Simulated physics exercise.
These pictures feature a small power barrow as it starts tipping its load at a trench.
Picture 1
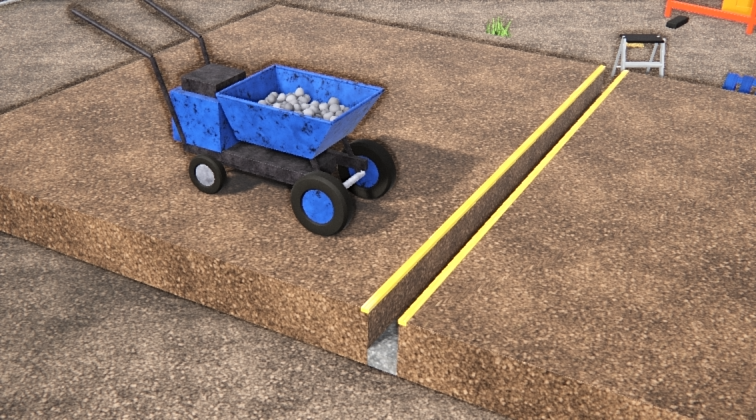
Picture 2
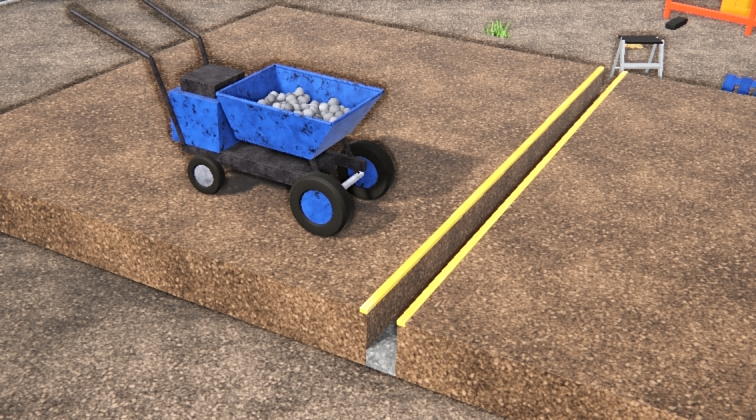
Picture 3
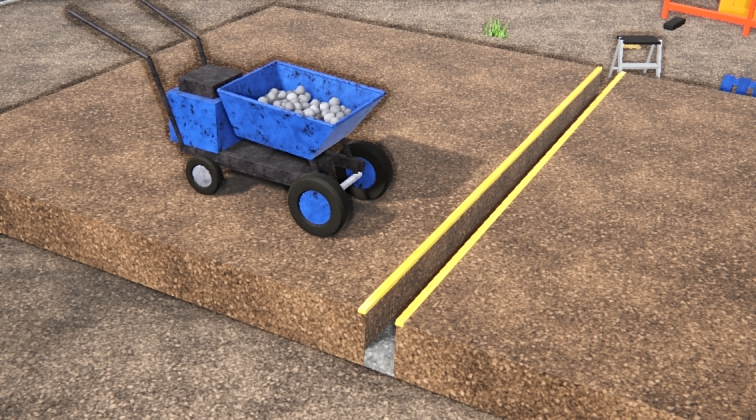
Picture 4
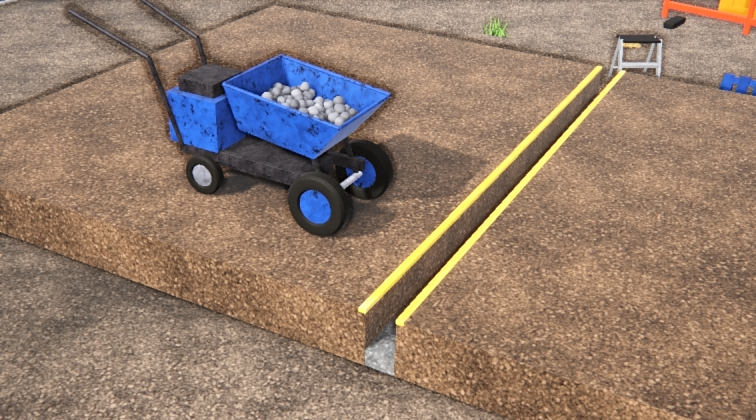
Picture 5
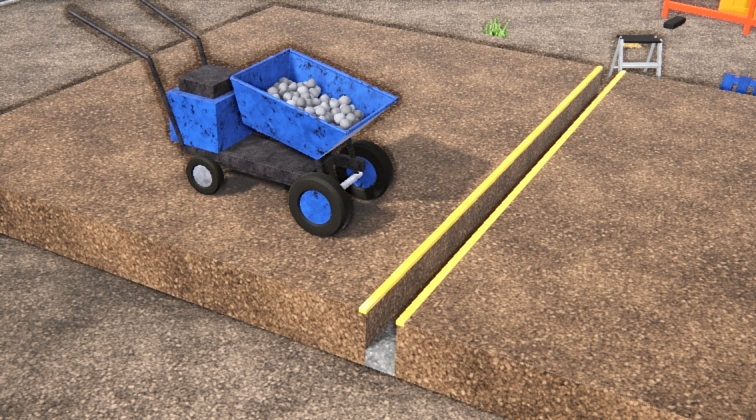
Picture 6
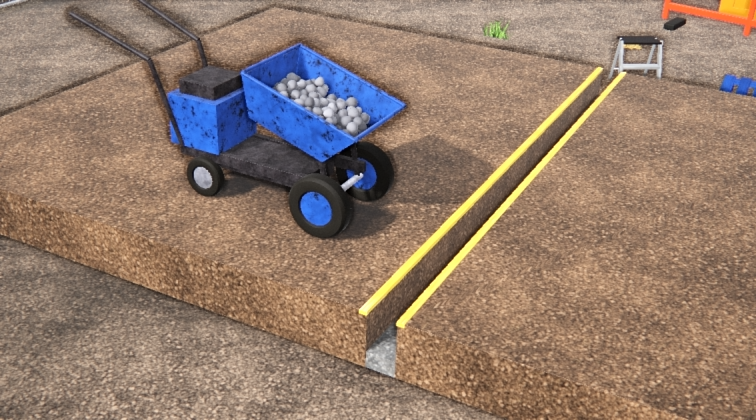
A blue skip full of pale round cobbles, mounted on a small power barrow with black handles, sits left of centre on a raised bed of brown soil, seen from above at an angle. To its right, a narrow, yellow-edged trench runs diagonally towards a small stepladder. The skip starts level, then its back rises and it tilts gradually rightward, while the wheels and camera stay essentially still.
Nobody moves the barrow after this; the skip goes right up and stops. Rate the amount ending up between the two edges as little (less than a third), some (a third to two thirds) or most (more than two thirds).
Most.
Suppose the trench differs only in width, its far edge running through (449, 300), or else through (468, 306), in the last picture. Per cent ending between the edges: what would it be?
In turn 100 and 100 in a hundred.
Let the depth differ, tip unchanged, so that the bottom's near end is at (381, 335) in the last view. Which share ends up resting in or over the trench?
Close to 60 per cent, I reckon.
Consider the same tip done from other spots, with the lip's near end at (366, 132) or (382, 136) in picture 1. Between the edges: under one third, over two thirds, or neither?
Place one, under a third; place two, under a third.
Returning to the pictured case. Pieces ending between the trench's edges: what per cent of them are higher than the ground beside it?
I'd say around 10 percent.
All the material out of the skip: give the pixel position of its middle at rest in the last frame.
Somewhere close to (448, 264) in the last picture.
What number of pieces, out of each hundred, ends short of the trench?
Roughly 0 in a hundred.
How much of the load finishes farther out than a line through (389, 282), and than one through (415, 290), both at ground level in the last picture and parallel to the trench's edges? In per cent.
Estimate, first then second: 100 %, 40 %.
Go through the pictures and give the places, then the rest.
Lip of the skip at (332, 123), level; top of the load at (308, 113), round cobbles; first edge of the trench at (393, 280); far edge at (429, 291), the trench under half as wide as the skip, and about as deep as wide, in the first frame.
Lip of the skip at (332, 124), level; top of the load at (296, 110), in the second frame.
Lip of the skip at (334, 126), tipped barely; top of the load at (286, 108), in the third frame.
Lip of the skip at (339, 129), tipped a little; top of the load at (290, 100), in the fourth frame.
Lip of the skip at (347, 133), tipped a little; top of the load at (288, 98), in the fifth frame.
Lip of the skip at (355, 141), tipped clearly; top of the load at (296, 96); first edge of the trench at (391, 282); far edge at (427, 293), in the sixth frame.
Soon, skip tipped steeply; all in the skip.
A while on, skip tipped right over; most in the skip; a small part in or heaped over the trench; a stray few beyond it; a small part falling.
Towards the end, skip tipped right over; a small part in the skip; a stray few short of the trench; about two thirds in or heaped over the trench; a small part beyond it.
Finally, skip tipped right over; most in or heaped over the trench; a small part beyond it.
